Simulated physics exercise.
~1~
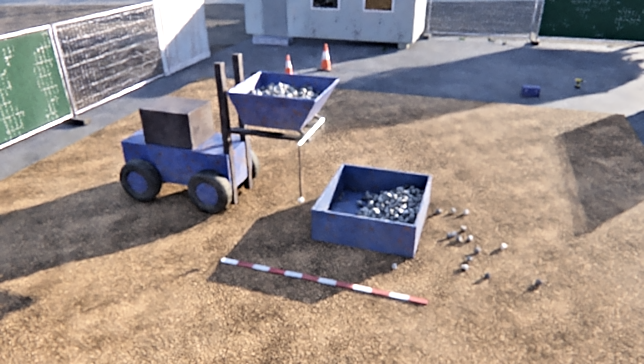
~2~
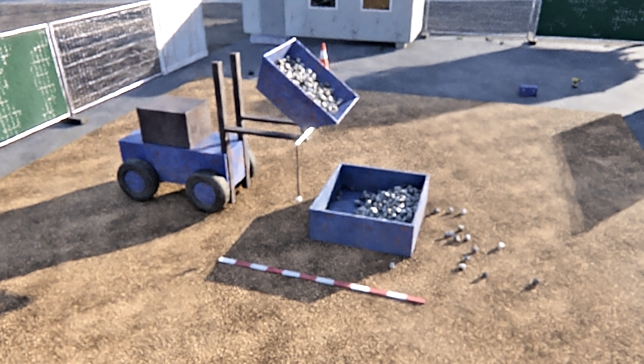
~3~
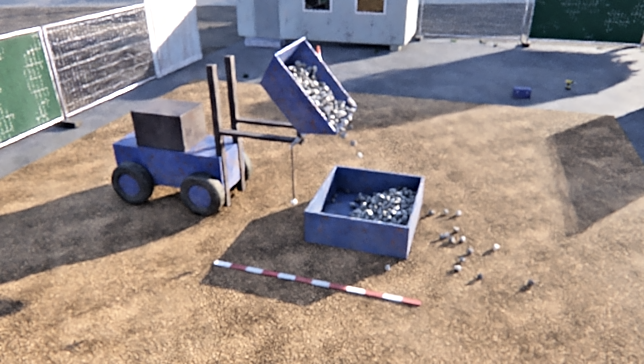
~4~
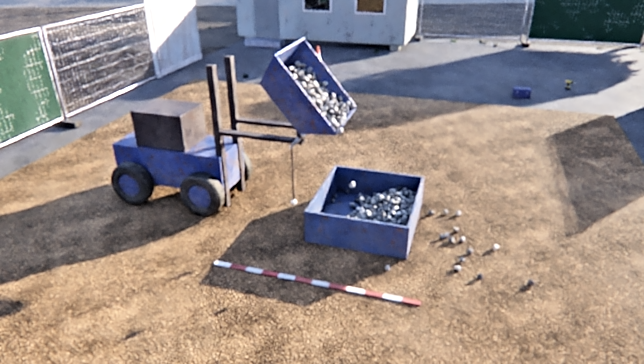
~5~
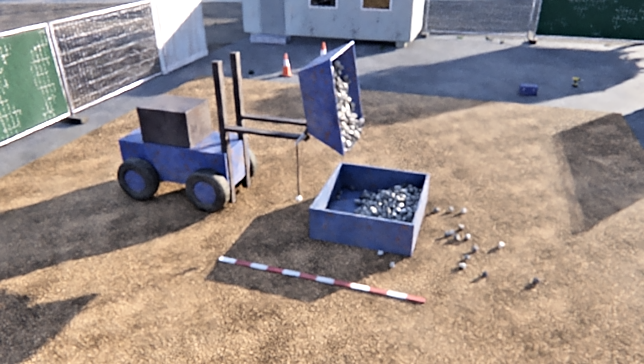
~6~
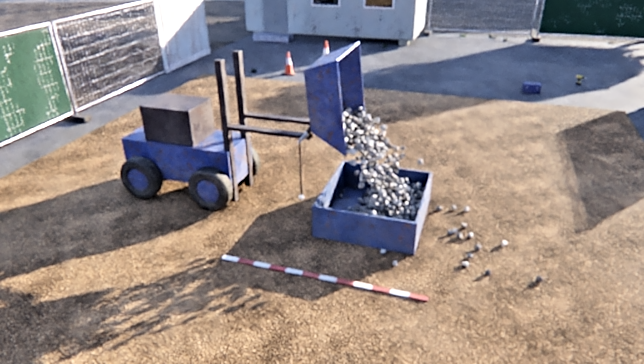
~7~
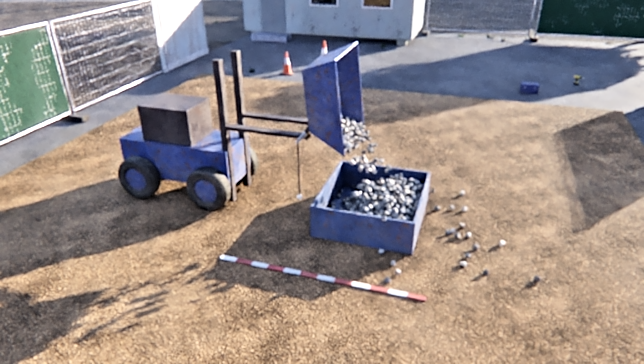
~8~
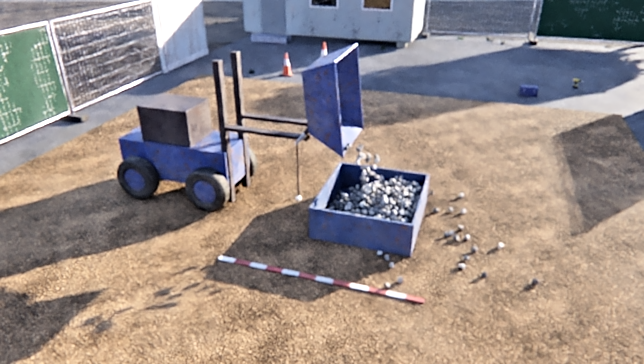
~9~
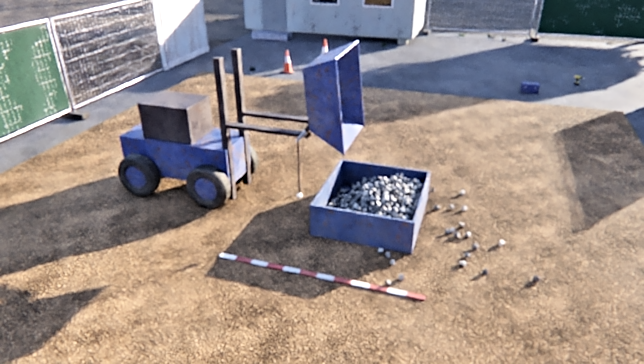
The clip opens on a small blue forklift holding a raised skip of grey crushed rock beside an open blue bin that already contains stones, with a red and white striped pole and scattered stones on the ground nearby. The skip tips steeply to the right, and its load shifts towards the lower edge. It pauses at a slant with the rock still inside, then tilts further until it stands nearly upright. The stones pour down in a thick stream that thins to a trickle. Finally the skip hangs empty and still above a much fuller bin, with a few stones lying outside it.
